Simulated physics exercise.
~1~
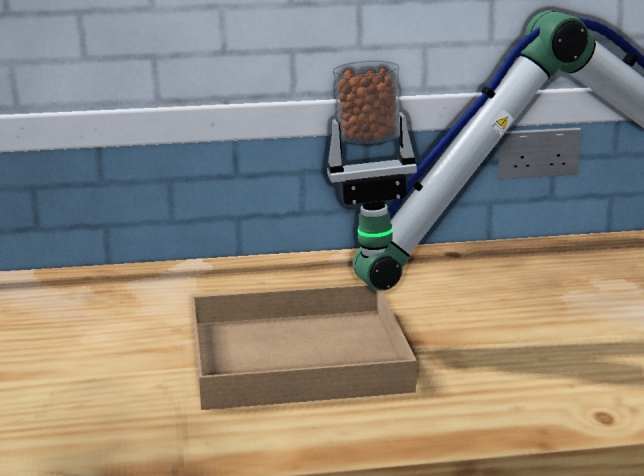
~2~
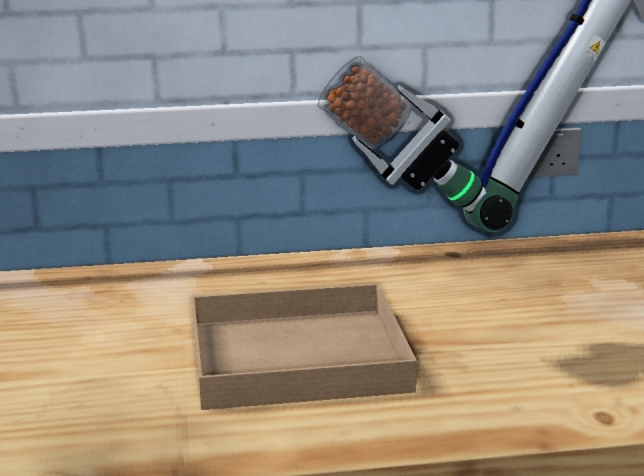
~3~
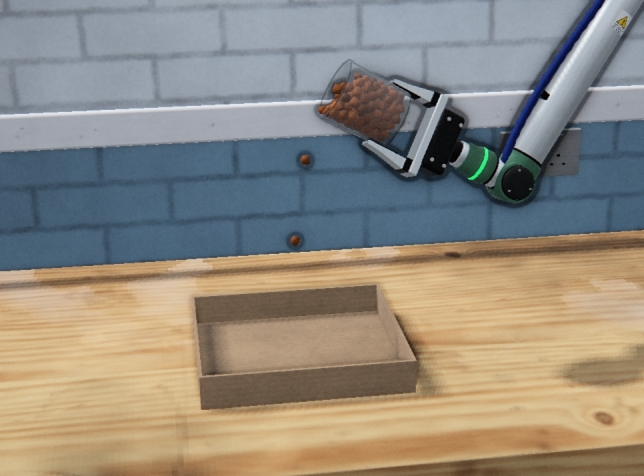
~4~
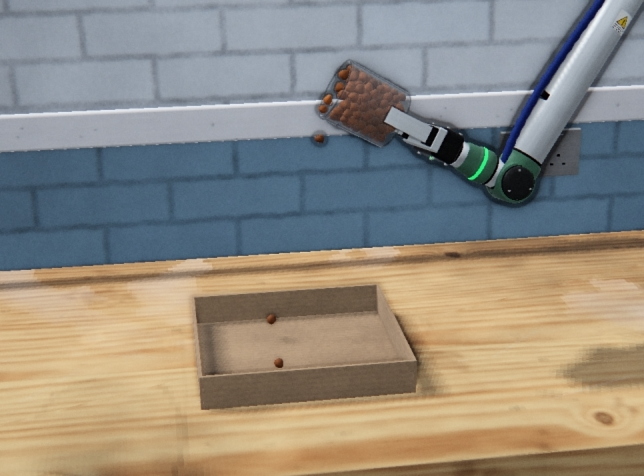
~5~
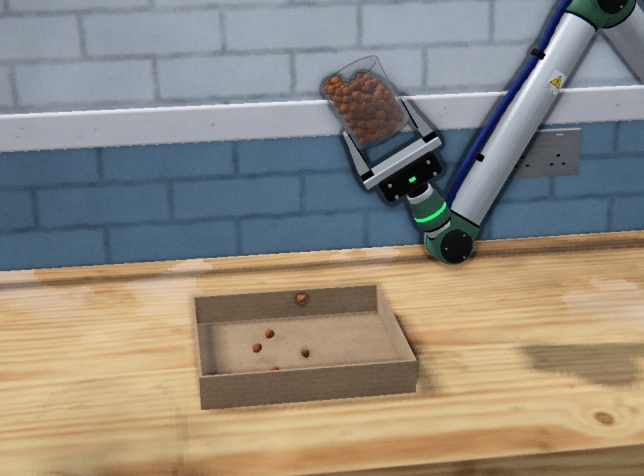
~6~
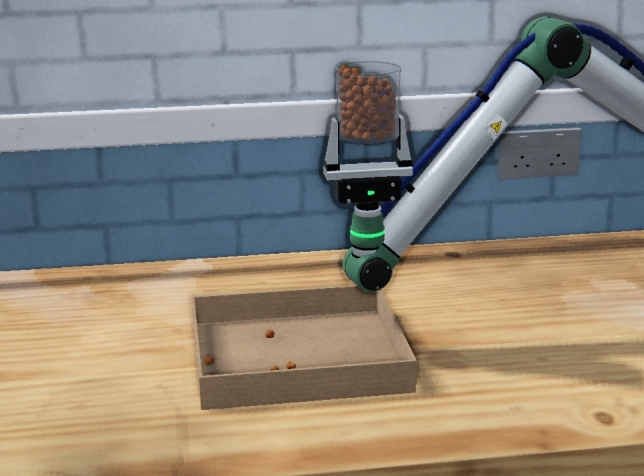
On a wooden table, a robot arm tips a clear beaker of hazelnuts, dropping a few into a cardboard tray before righting it.
